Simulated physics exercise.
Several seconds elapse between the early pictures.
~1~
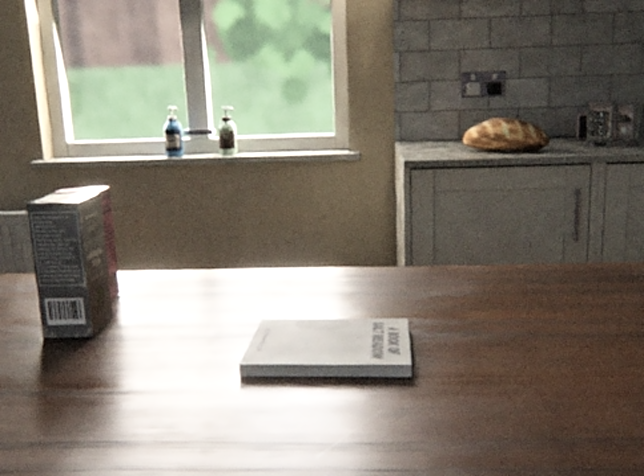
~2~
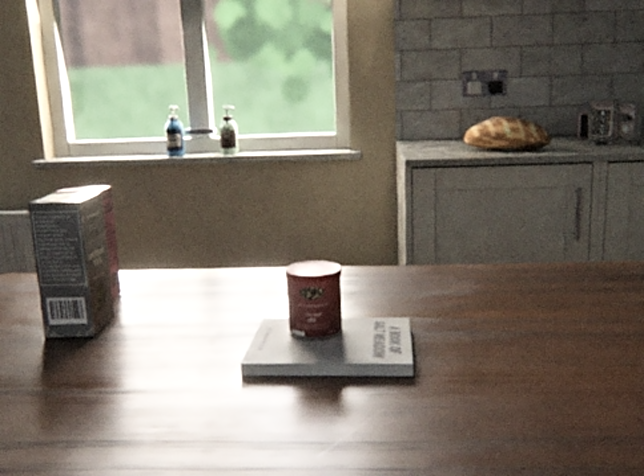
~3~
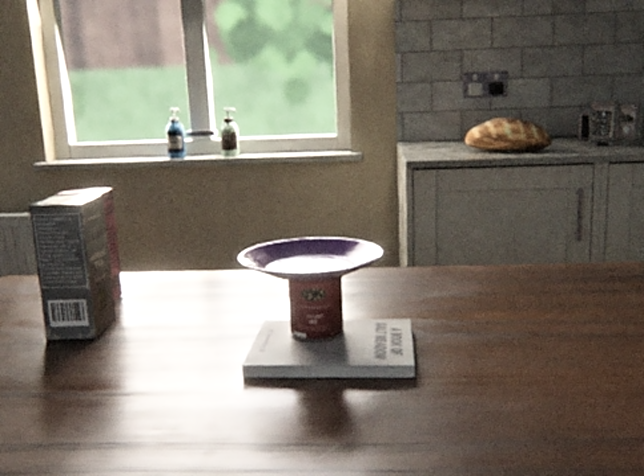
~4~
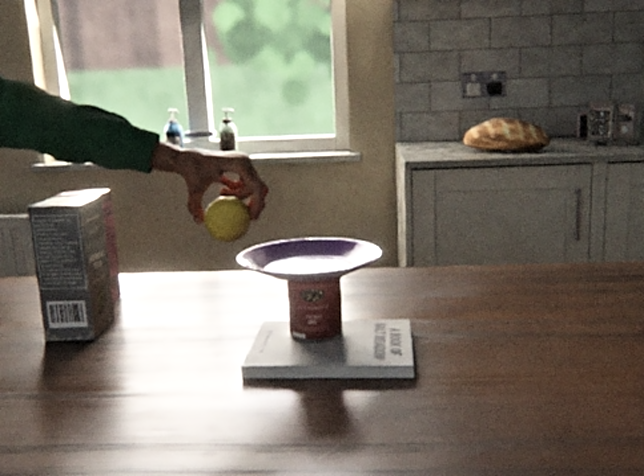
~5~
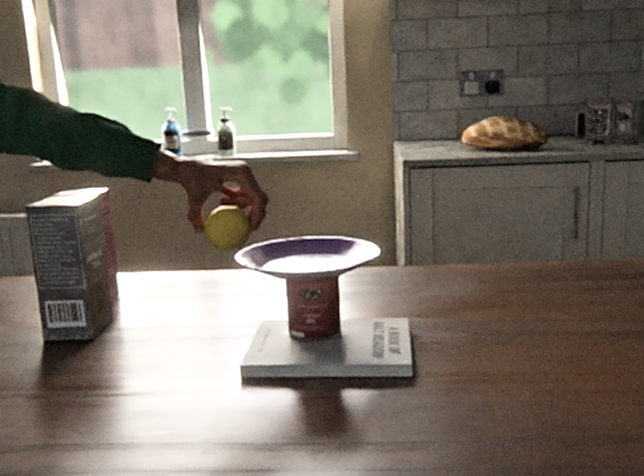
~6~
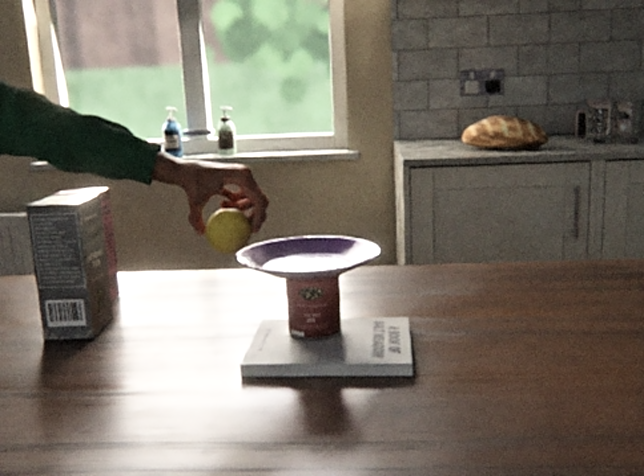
A hand in a green sleeve lowered a yellow lemon slightly beside a purple plate, after a red pot had appeared on the white book and the plate on top, then stayed nearly still.
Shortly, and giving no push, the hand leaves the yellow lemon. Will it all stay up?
I predict a tumble.
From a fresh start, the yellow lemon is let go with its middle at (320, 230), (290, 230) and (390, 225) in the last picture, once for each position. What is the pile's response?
Case one: It stands firm; case two: It stands firm; case three: It topples.
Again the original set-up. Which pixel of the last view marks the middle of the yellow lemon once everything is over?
Look around (189, 324) in the final frame.
Then, 0.30 s after the last picture, yellow lemon now fallen.
Then, 0.40 s after the last picture, things are still on the move.
Then, 0.50 s after the last picture, as before.
At rest, fallen, yellow lemon; the other 5 in place. Seen from the same camera at the end, yellow lemon near (189, 324). The pile comes apart.
